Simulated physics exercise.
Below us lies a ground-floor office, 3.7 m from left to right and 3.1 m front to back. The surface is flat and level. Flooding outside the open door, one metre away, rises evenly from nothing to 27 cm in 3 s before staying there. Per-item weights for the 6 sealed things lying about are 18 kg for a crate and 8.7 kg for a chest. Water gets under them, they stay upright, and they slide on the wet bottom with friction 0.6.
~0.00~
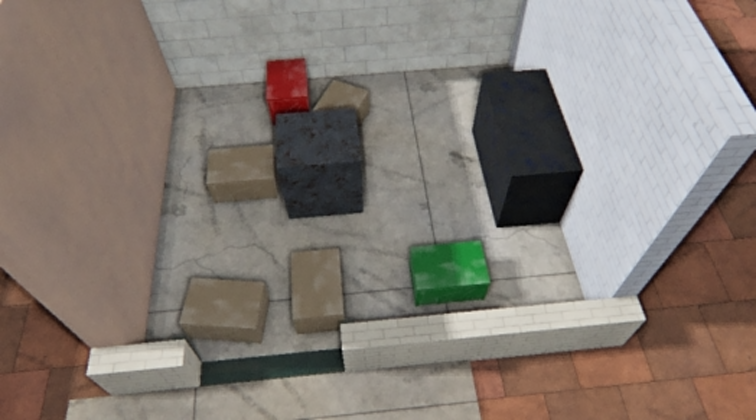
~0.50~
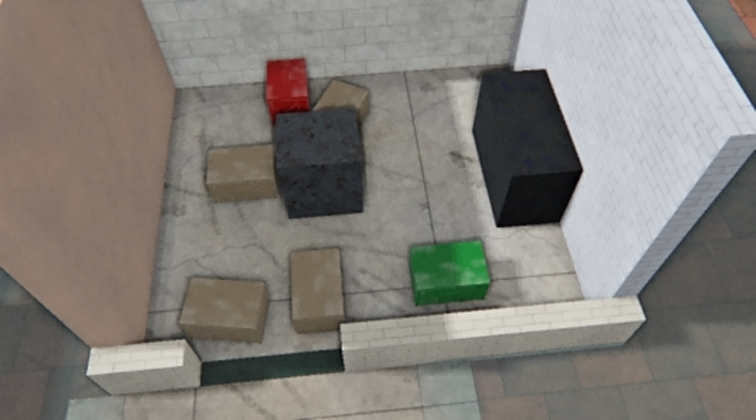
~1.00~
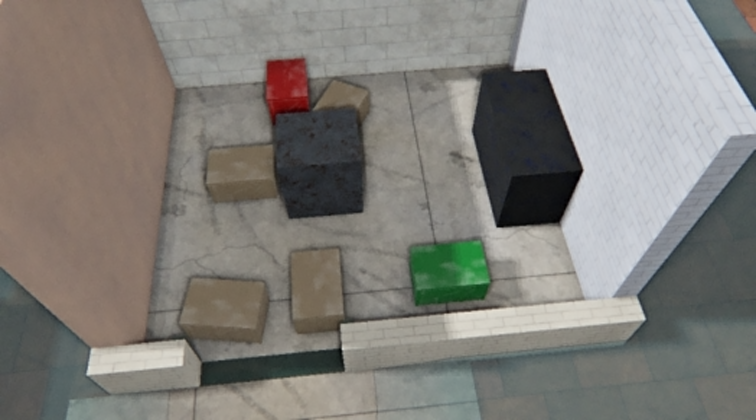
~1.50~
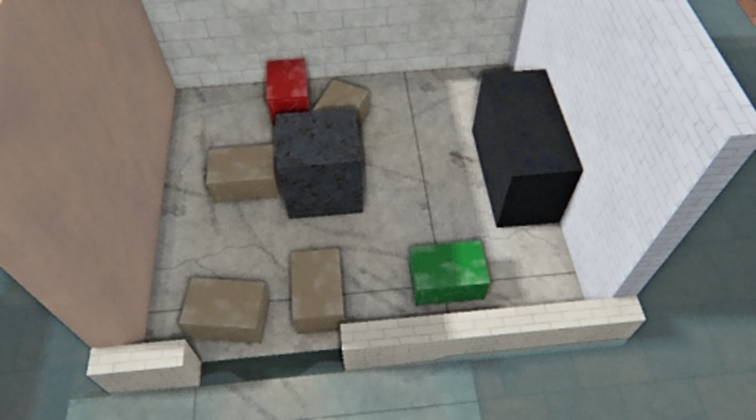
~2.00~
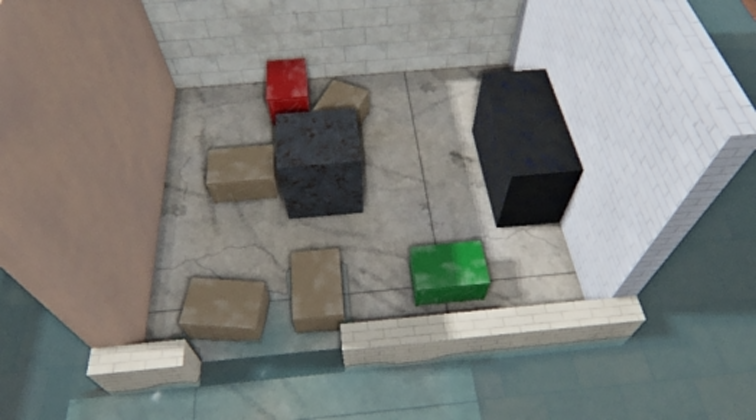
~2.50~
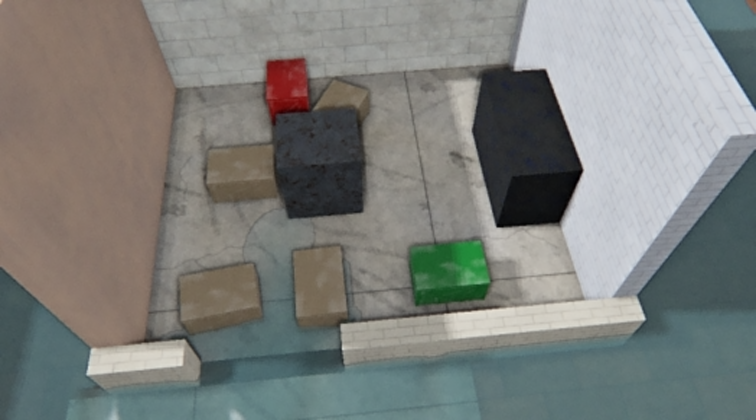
Floodwater spreading around a walled room and seeping in through the front opening, one tan block near it shifting very slightly.
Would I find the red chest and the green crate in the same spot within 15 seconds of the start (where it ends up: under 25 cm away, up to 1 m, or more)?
Judging by where they end up, the red chest ends well away while the green crate ends well away.
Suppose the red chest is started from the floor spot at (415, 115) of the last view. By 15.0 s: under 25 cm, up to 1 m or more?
What happens is it gets pushed a long way.
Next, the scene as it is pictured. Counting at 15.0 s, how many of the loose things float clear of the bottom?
At that time the total is 6.
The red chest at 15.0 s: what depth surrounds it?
I'd put it at about 26 cm.
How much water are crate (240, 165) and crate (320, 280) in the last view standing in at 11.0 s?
Roughly 21 and 22 cm.
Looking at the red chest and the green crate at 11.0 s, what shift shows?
About 200 and 100 cm.
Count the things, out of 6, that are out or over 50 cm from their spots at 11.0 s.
Answer: 6.
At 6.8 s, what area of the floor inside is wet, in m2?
Some 10.5 m2 of it.
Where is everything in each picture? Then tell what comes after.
The first picture shows the red chest at (286, 78), on the bottom; the green crate at (450, 265) rests on the ground; water covers 0.0 m2; 0 of 6 have shifted.
The second picture shows the red chest at (286, 78) rests on the ground; the green crate at (450, 265) rests on the ground; 0.0 m2 under water; 0 of 6 have shifted.
The third picture shows the red chest at (286, 78), on the bottom; the green crate at (450, 265) rests on the ground; water covers 0.0 m2; 0 of 6 have shifted.
The fourth picture shows the red chest at (286, 78) rests on the ground; the green crate at (450, 265) rests on the ground; water covers 0.0 m2; 0 of 6 have shifted.
The fifth picture shows the red chest at (286, 78), on the bottom; the green crate at (450, 265), on the bottom; water covers 0.2 m2; 0 of 6 have shifted.
The sixth picture shows the red chest at (286, 78) rests on the ground; the green crate at (450, 265) rests on the ground; water covers 0.8 m2; 1 of 6 have shifted.
After 3.5 s the red chest is near (286, 78), 0.0 m from its start, aground; the green crate is near (450, 265), 0.0 m from its start, aground; 0 afloat.
After 6.8 s the red chest is near (415, 65), 1.3 m from its start, afloat; the green crate is near (452, 273), 0.1 m from its start, aground; 3 afloat.
After 11.0 s the red chest is near (502, 68), 2.1 m from its start, afloat; the green crate is near (343, 227), 0.9 m from its start, afloat; 6 afloat.
After 15.0 s the red chest is near (460, 71), 1.7 m from its start, afloat; the green crate is near (294, 82), 2.4 m from its start, afloat; 6 afloat.
